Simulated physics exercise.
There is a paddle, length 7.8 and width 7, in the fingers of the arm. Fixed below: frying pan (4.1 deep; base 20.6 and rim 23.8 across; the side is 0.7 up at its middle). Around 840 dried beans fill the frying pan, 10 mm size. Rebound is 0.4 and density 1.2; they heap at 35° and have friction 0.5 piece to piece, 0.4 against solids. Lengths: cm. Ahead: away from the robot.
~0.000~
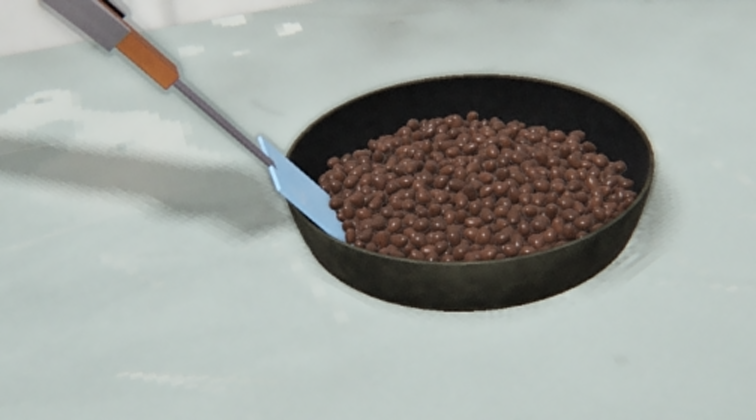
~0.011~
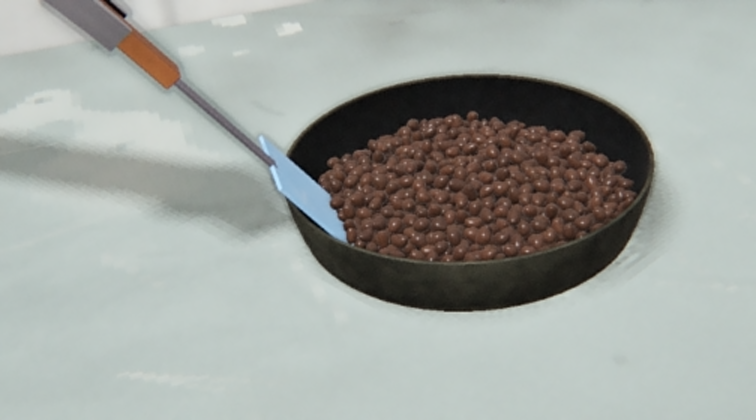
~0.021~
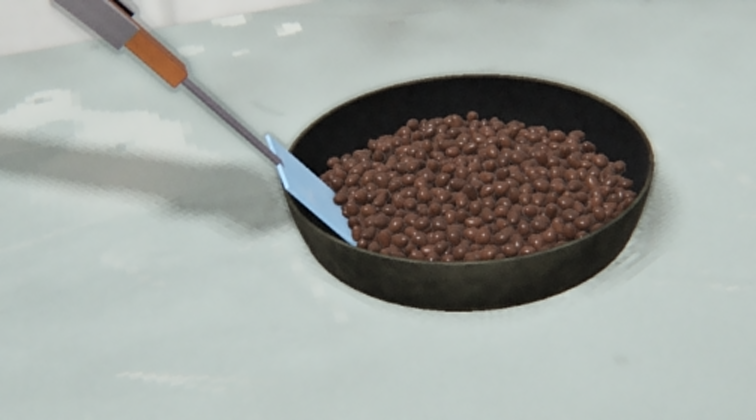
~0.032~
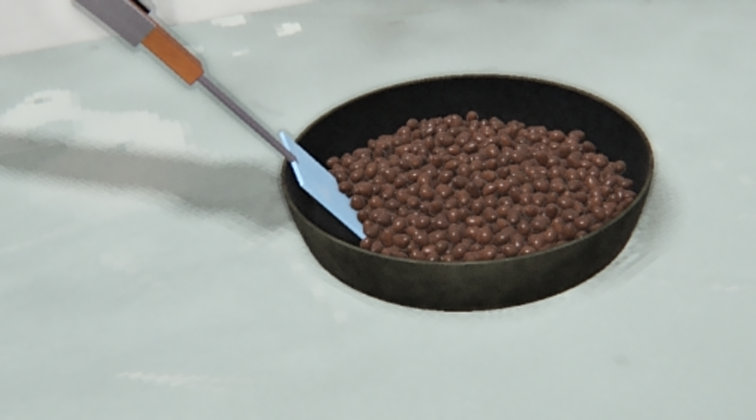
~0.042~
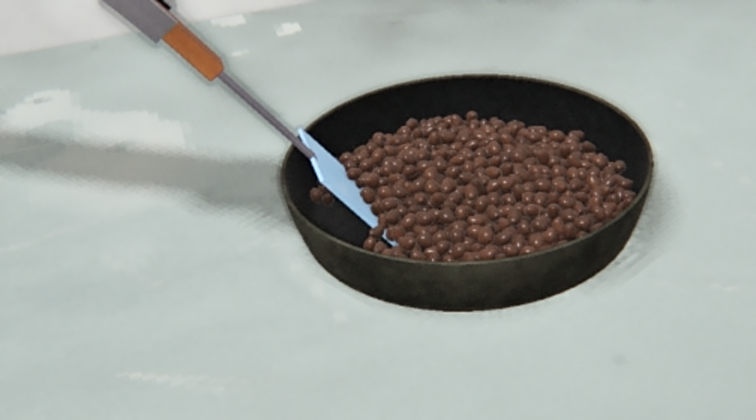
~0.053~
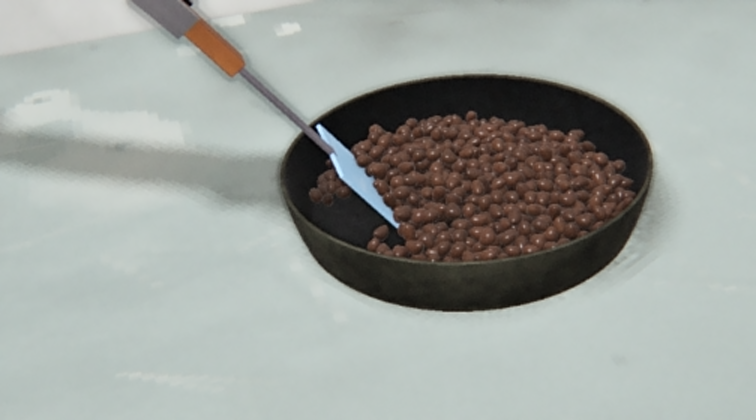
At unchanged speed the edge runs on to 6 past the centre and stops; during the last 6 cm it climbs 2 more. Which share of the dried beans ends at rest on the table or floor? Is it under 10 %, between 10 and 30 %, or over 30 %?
It is between 10 and 30 %.
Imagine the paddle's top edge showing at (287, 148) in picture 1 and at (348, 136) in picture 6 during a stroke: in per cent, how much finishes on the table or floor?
Some 20 percent ends up on the table or floor.
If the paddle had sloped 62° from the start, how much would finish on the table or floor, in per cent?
Estimate: Approx. 15 %.
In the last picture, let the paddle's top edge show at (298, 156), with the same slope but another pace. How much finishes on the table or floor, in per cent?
About 0 per cent.
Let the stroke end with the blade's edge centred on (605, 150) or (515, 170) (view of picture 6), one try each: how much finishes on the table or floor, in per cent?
Try 1: Approx. 25 %; try 2: Approx. 15 %.
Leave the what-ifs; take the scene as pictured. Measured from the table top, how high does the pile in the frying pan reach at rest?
About 5.0 centimetres.
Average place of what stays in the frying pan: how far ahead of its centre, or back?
Ahead of centre, near 3.0 centimetres.
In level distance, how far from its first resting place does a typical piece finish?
It comes out at about 2 cm.
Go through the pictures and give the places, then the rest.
In the first frame, the paddle top edge at (269, 162), sloping 54°; upper third of the load around (460, 183), from x 315 to 630, top at y 115; 842 in the frying pan.
In the second frame, the paddle top edge at (270, 162), sloping 54°; upper third of the load around (460, 183), from x 315 to 630, top at y 115.
In the third frame, the paddle top edge at (277, 161), sloping 54°; upper third of the load around (460, 183), from x 315 to 630, top at y 115.
In the fourth frame, the paddle top edge at (291, 158), sloping 54°; upper third of the load around (455, 181), from x 315 to 630, top at y 115.
In the fifth frame, the paddle top edge at (310, 154), sloping 54°; upper third of the load around (453, 176), from x 315 to 630, top at y 115.
In the sixth frame, the paddle top edge at (330, 150), sloping 54°; upper third of the load around (455, 171), from x 315 to 630, top at y 115; 842 in the frying pan.
After 0.08 s, sloping 54°, highest piece 7 above the table; 842 in the frying pan.
After 0.10 s, sloping 54°, highest piece 9 above the table; 842 in the frying pan.
After 0.32 s, sloping 54°, highest piece 5 above the table; 694 in the frying pan, 143 on the table or floor, 5 on the blade or in flight.
After 1.37 s, sloping 54°, highest piece 5 above the table; 693 in the frying pan, 149 on the table or floor.
In the end, 693 in the frying pan, 149 on the table or floor. That is 18 % on the table or floor.
